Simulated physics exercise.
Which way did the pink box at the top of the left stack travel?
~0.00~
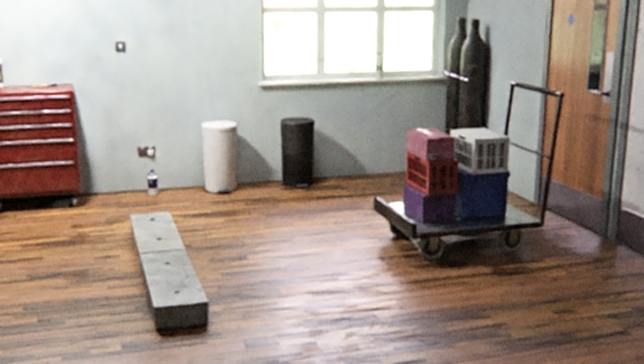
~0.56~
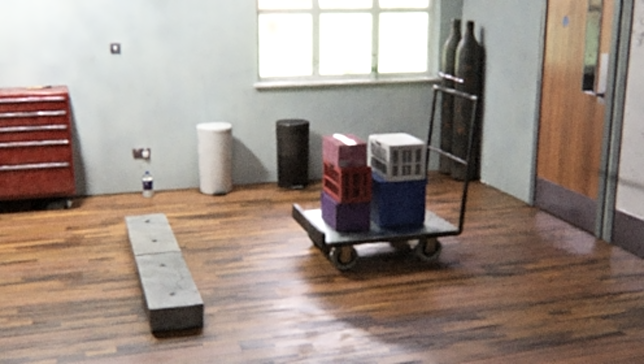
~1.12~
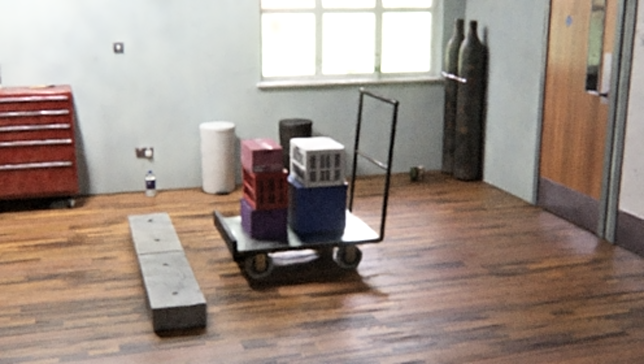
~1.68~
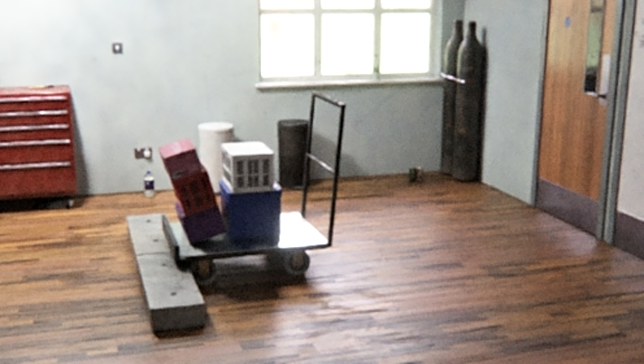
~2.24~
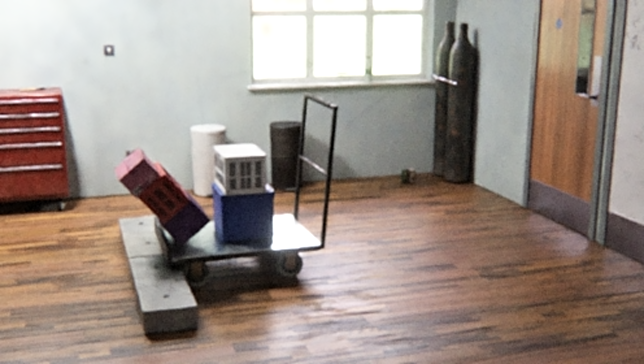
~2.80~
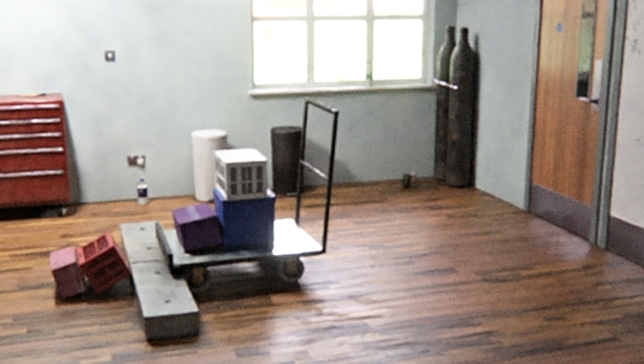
The pink box travelled to the left, first riding on the trolley and then falling over the beam to the floor.
